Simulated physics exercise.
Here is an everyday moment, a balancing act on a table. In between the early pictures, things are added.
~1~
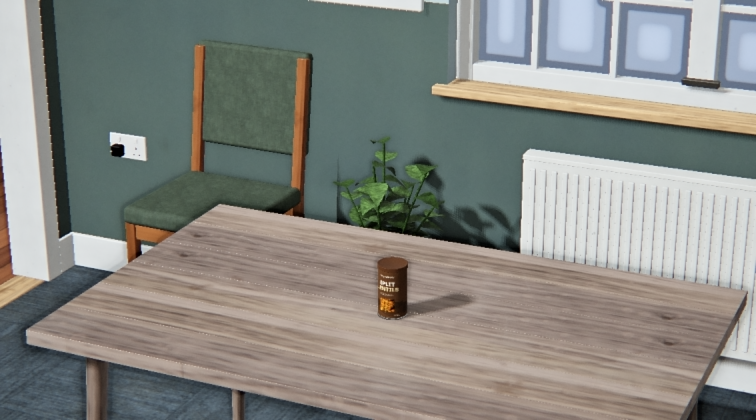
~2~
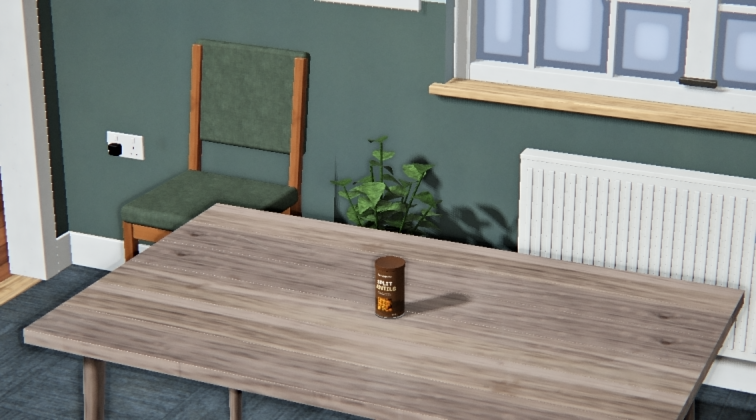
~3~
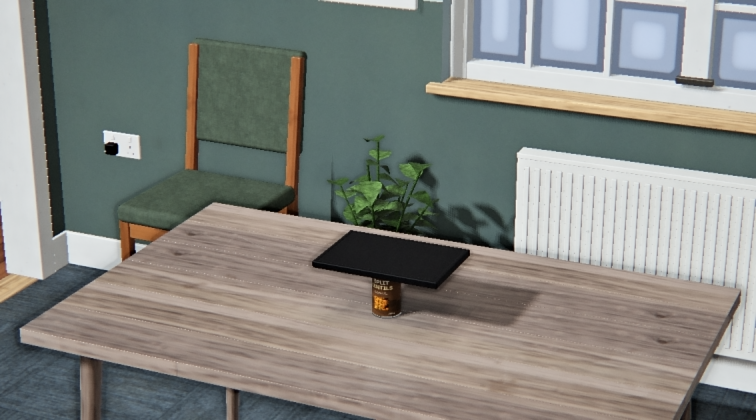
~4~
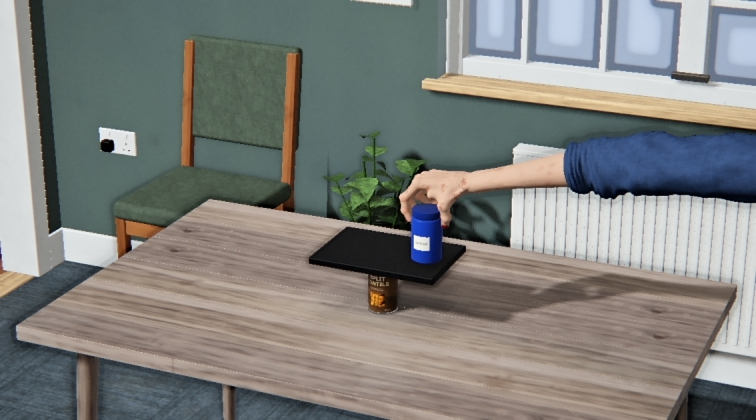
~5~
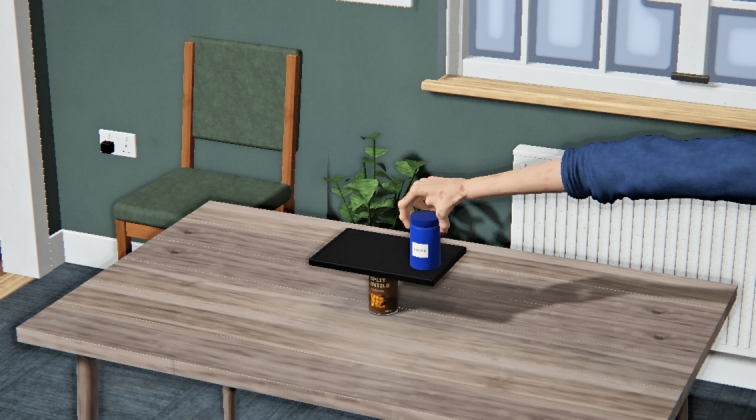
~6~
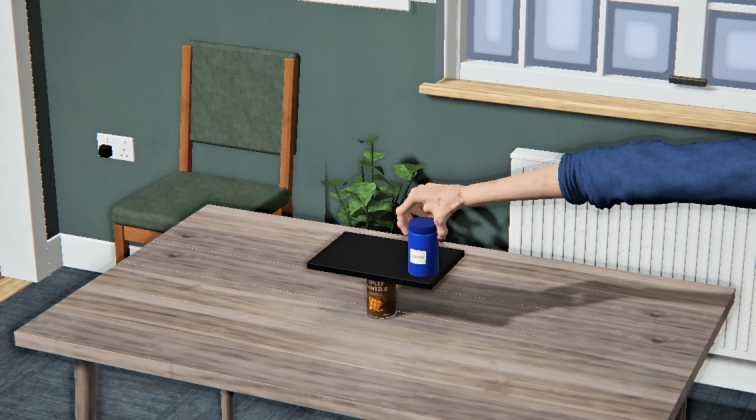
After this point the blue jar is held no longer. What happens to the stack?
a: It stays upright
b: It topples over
(b) It topples over.
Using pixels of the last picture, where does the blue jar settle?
It ends near (453, 330).
Then, 0.30 s past the last view, blue jar now fallen; black lid rocked 37° from its first pose.
Then, 0.40 s past the last view, black lid rocked 63° from its first pose.
Then, 0.80 s past the last view, black lid rocked 61° from its first pose.
Finally, fallen, blue jar; down or leaning hard in the stack, black lid; brown tin still in place. Final places as the last picture's camera would see them, blue jar near (454, 330). The stack loses its balance.
